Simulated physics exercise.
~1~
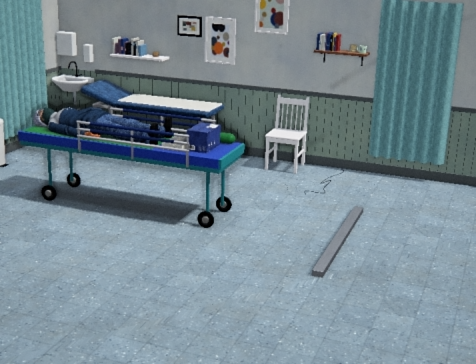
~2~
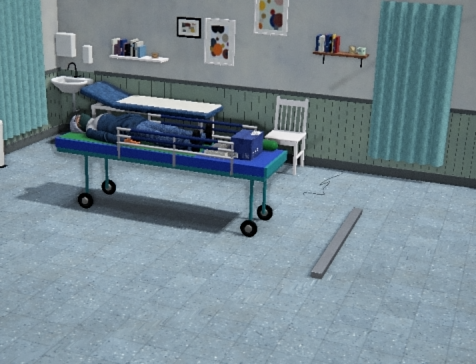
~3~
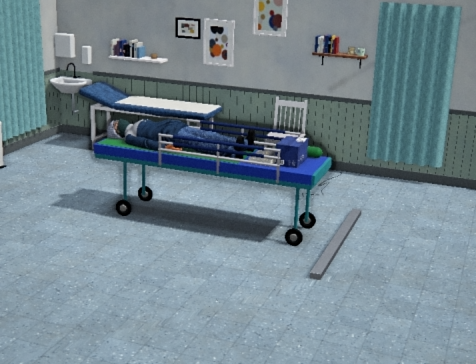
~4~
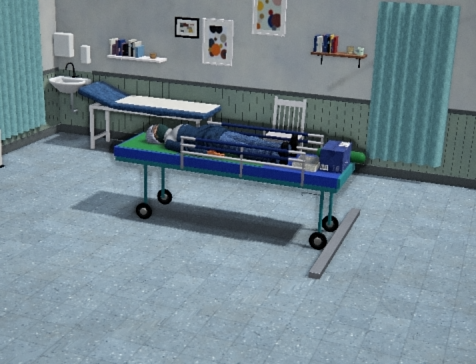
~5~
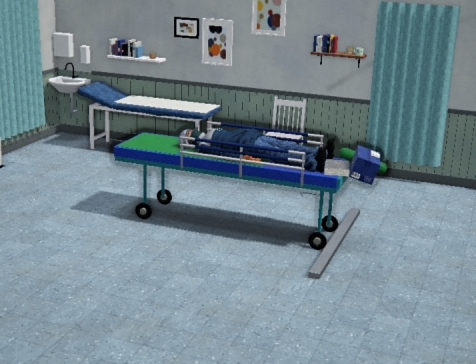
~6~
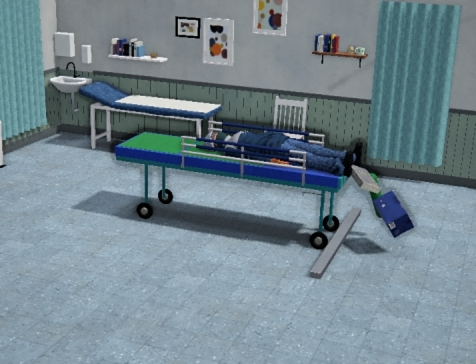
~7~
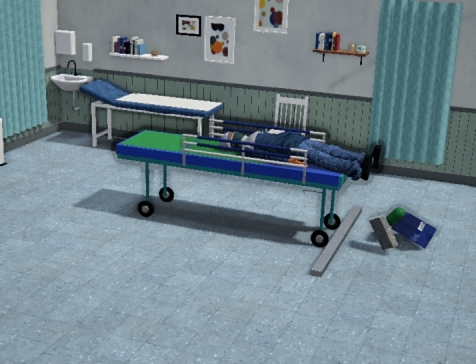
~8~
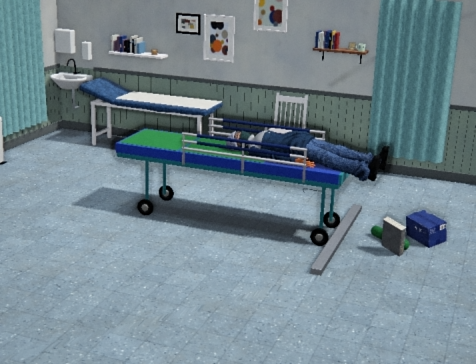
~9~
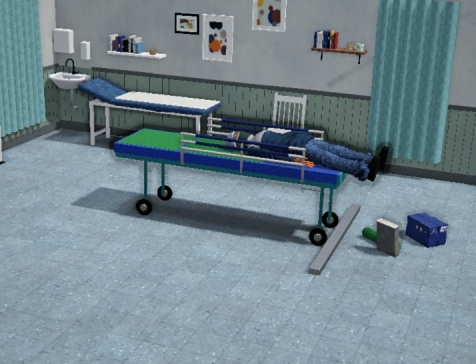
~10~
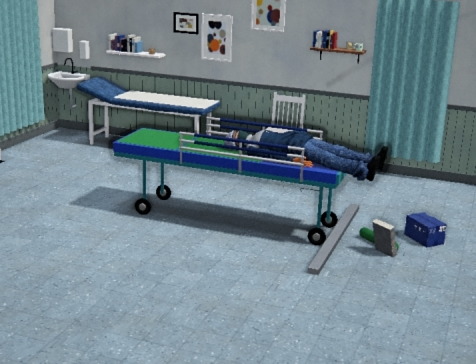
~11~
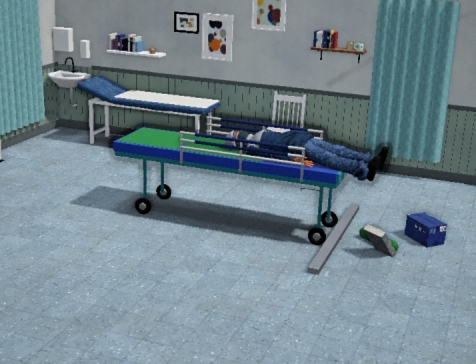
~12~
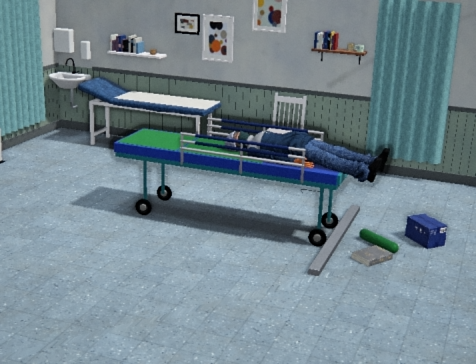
A limp person in dark blue clothes lies on a blue and green wheeled stretcher in a pale-floored clinic room, viewed from slightly above by a gently swaying camera. A blue bag, a grey folder and a green bottle sit by the feet. The stretcher rolls right and stops short at a grey sill on the floor. The body slides on feet first, and the loose things tumble off the end. The bag lands upside down, while the folder leans, then drops flat beside the bottle. The person finally lies still, lower legs jutting past the foot end.
